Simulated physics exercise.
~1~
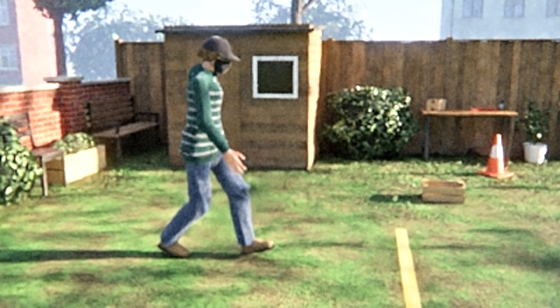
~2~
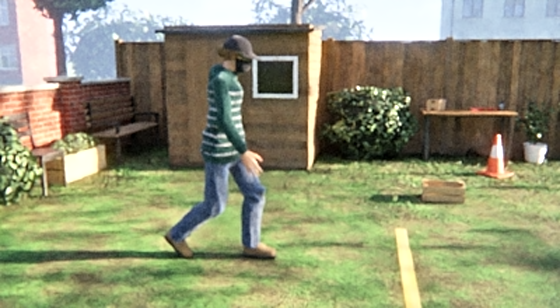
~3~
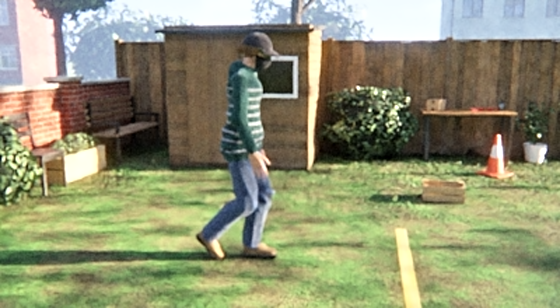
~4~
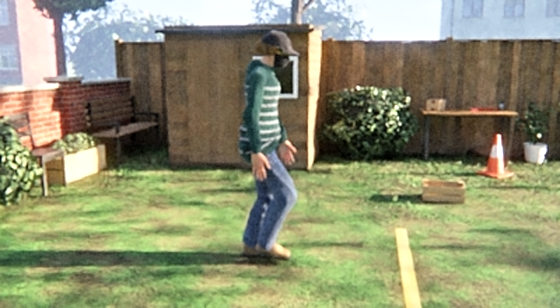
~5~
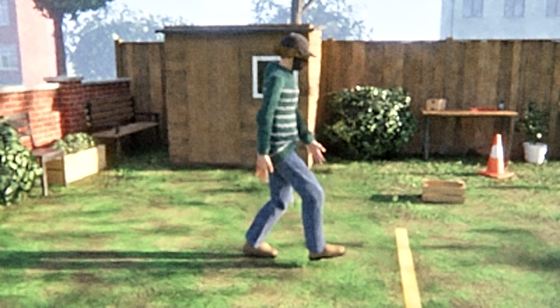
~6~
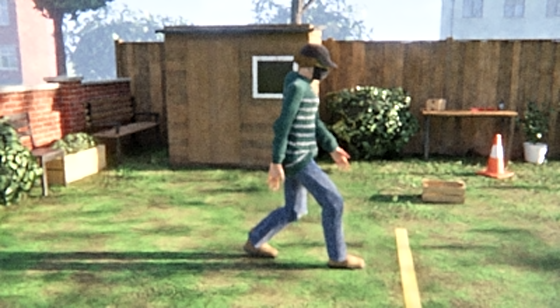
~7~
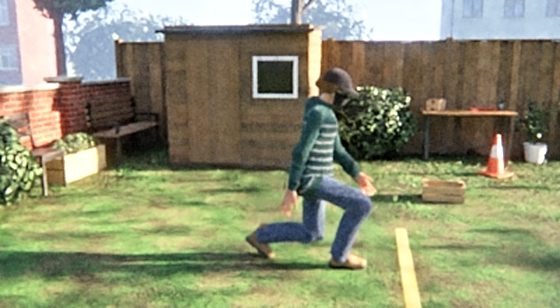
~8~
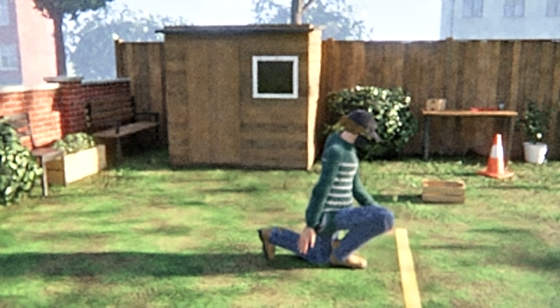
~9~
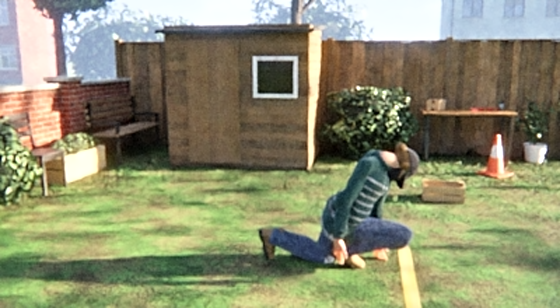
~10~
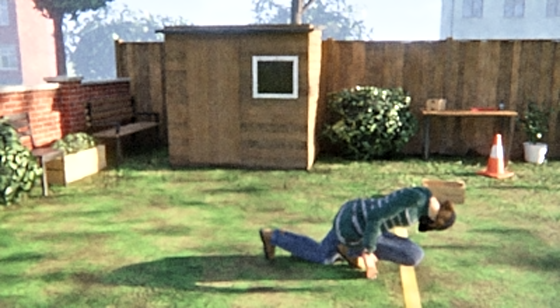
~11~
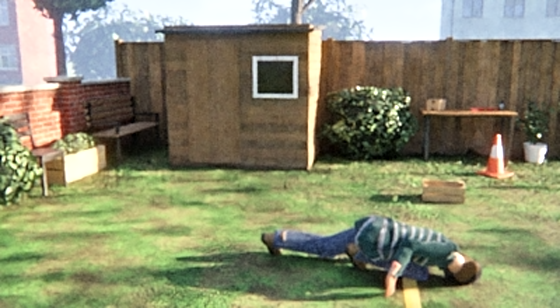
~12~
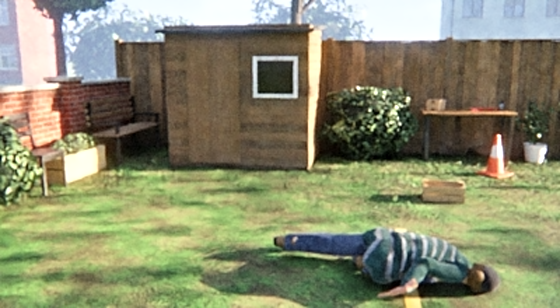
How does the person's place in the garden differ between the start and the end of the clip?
At the start the person is upright on the grass in front of the shed, to the left of the yellow tape. By the end the person is farther right and low on the ground, lying across the tape.
